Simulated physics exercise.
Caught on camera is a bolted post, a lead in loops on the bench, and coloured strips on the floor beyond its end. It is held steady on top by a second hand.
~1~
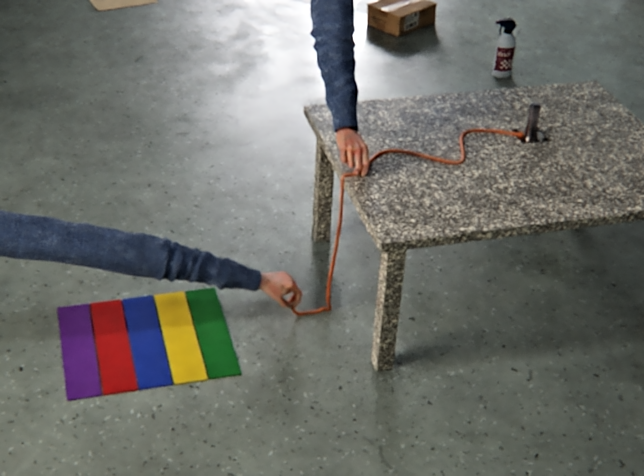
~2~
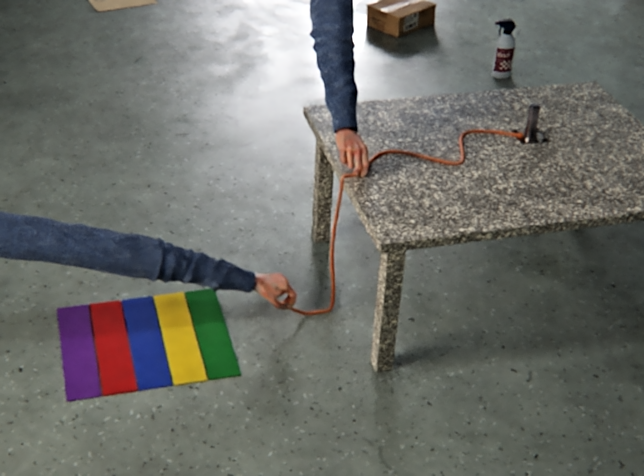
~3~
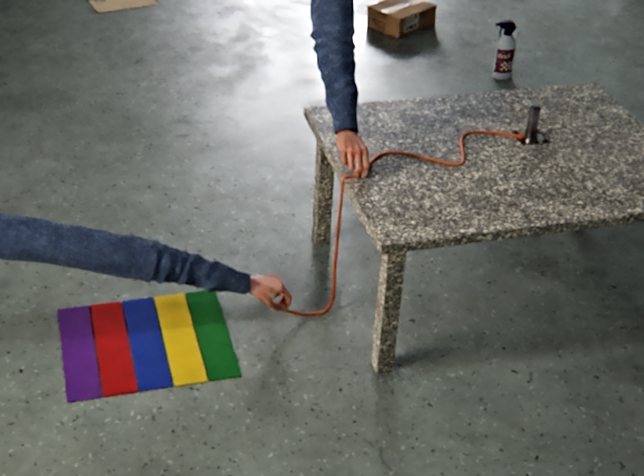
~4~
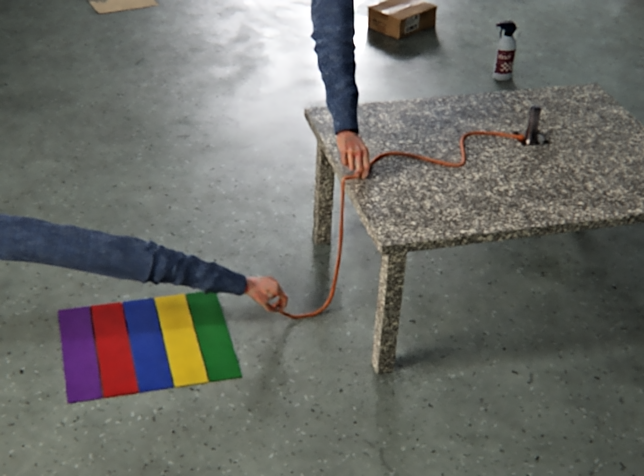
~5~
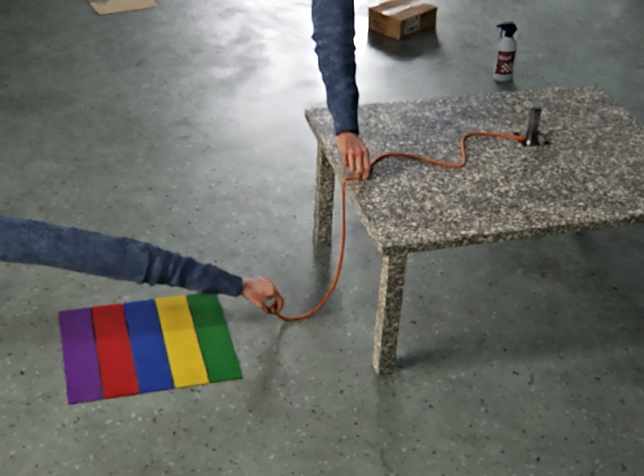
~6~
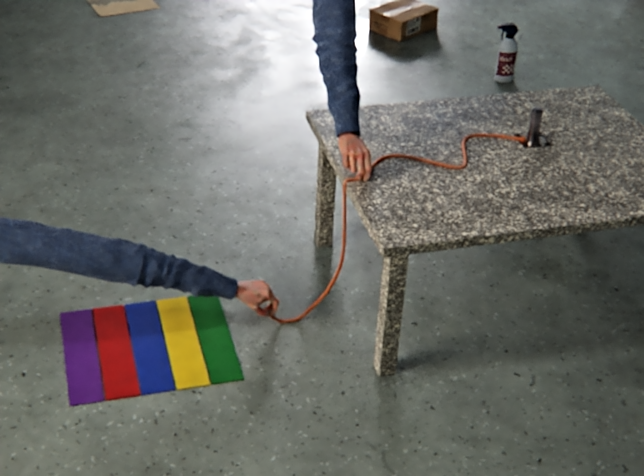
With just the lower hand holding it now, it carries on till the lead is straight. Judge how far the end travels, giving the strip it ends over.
It ends over the red strip.
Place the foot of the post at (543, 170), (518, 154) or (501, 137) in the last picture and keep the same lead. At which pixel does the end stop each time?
First (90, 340), then (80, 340), then (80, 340).
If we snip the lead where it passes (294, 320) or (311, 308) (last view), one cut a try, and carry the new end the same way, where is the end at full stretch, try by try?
In order, around (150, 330) and (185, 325).
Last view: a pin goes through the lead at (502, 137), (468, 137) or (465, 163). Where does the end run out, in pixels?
(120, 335); (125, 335); (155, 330).
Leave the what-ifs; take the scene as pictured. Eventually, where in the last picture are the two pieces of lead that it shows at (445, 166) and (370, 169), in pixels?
Final spots: (402, 163), then (320, 195).
Soon after, end near (175, 326); over yellow.
Then, end near (134, 332); over blue.
At full stretch, end near (111, 335); over red. The end stops over the red strip.
